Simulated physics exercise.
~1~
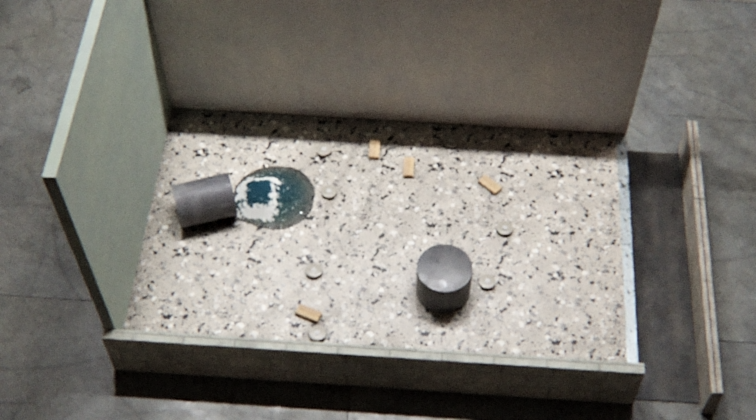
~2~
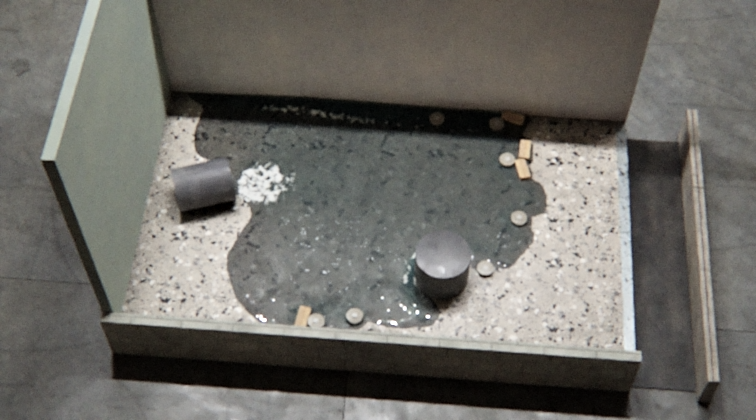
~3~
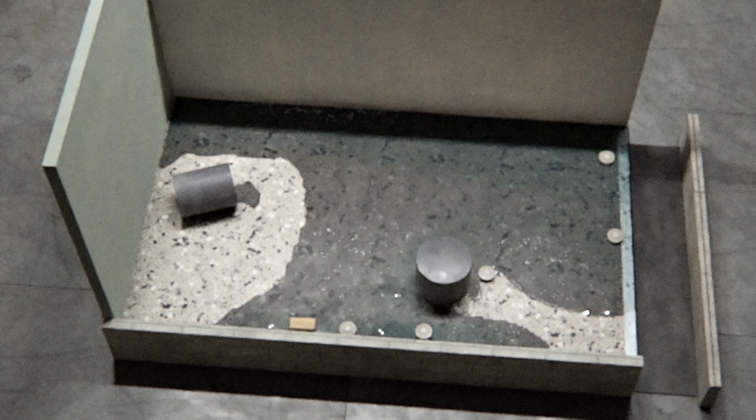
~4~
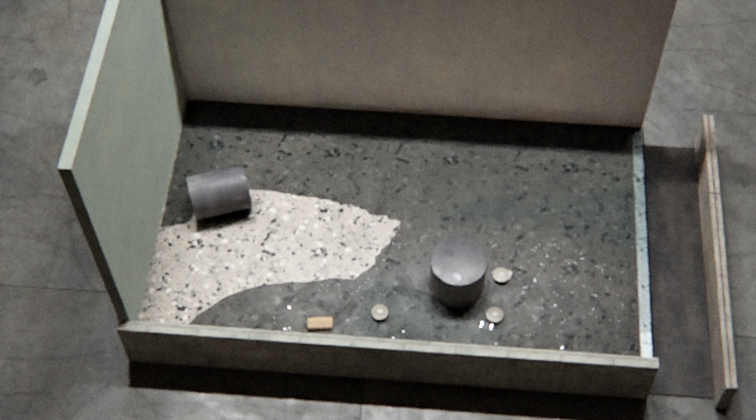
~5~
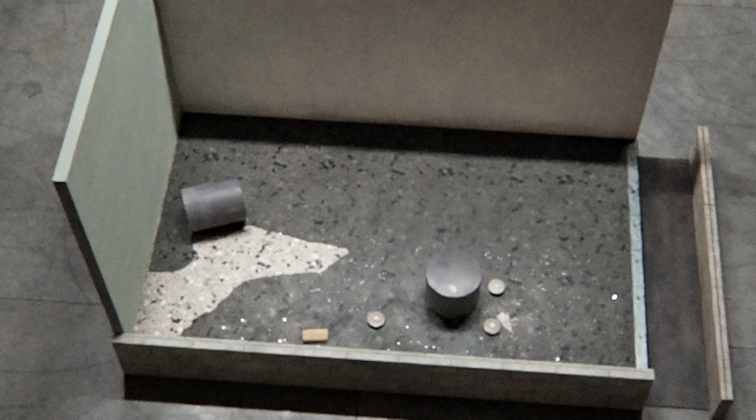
At the start, dark water spreads from the mouth of a grey cylinder lying on a pale speckled floor, where small wooden blocks and round lids sit scattered around an upright cylinder. The pool widens quickly to the right, sweeping several blocks and lids along with it. It then reaches the open right side, leaving pale dry patches at the left and lower right, while most of the loose items disappear from view. The pouring fades and the dry areas shrink. At the end, one block and three lids rest near the front on the dark, wet floor.
